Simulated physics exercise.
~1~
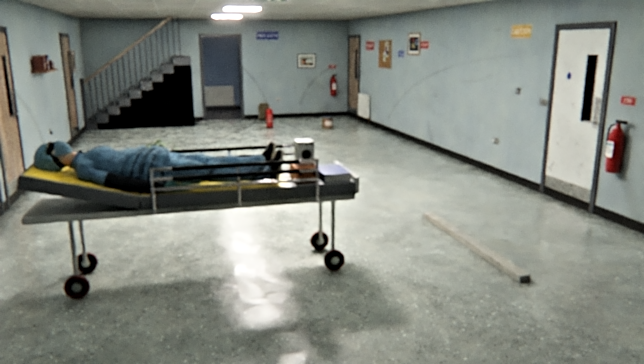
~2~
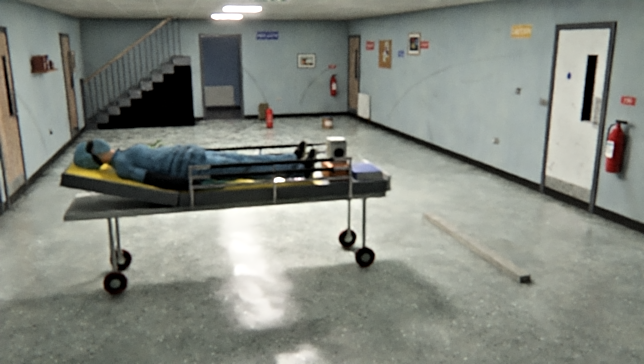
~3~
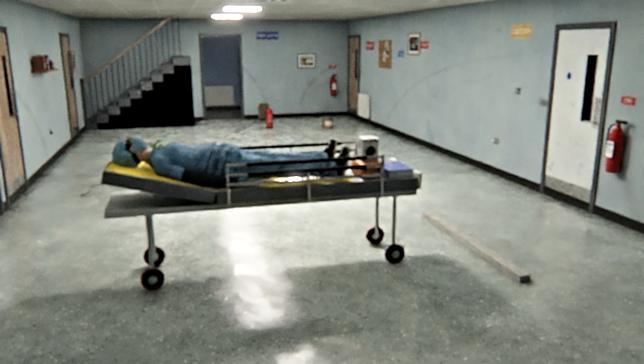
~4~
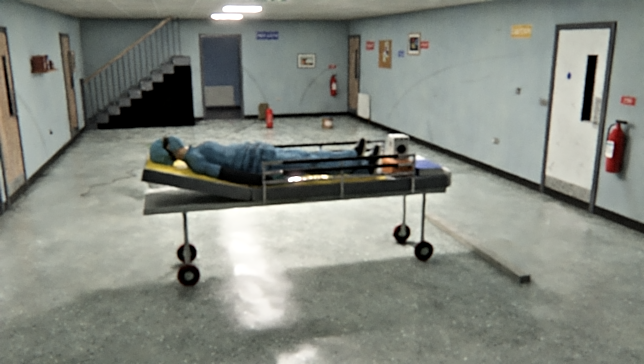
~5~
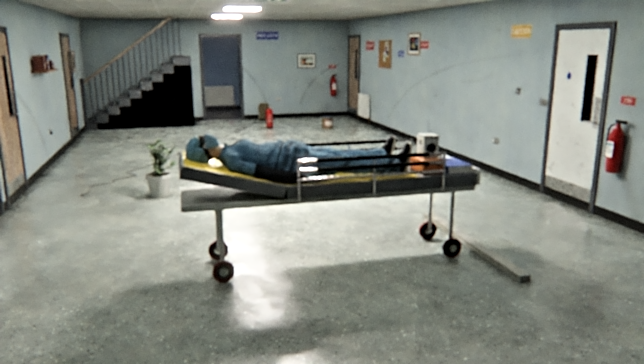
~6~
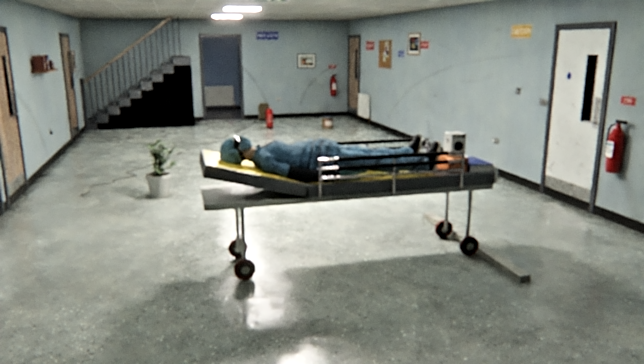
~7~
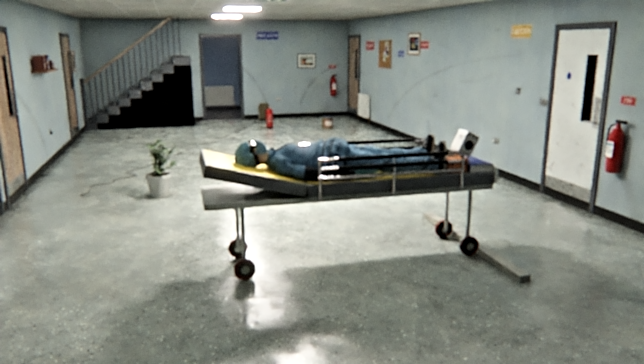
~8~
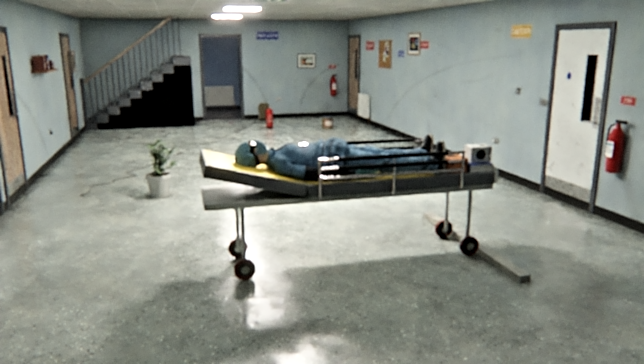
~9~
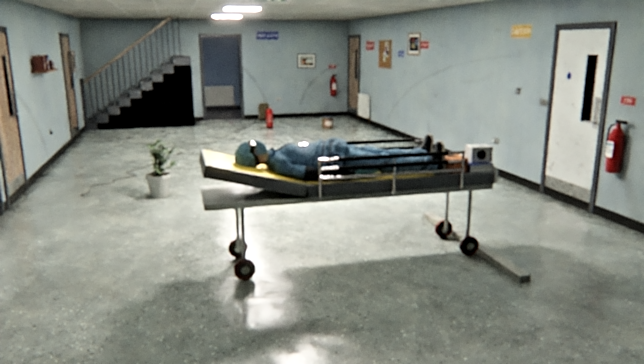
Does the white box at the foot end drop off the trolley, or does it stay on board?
The white box stays on board. It tips onto its side after the trolley stops and comes to rest at the foot end.
A wide hallway with pale blue walls and a shiny grey floor is seen from a fixed view, with stairs at the back left and a red extinguisher on the right. A limp figure in blue lies on a trolley with a yellow and dark mattress, feet to the right, near a white box and small orange and blue items. The trolley rolls right, uncovering a potted plant, and stops level at a low floor strip. The figure slides slightly toward the foot end as the white box leans, then topples onto its side. Everything comes to rest still aboard.
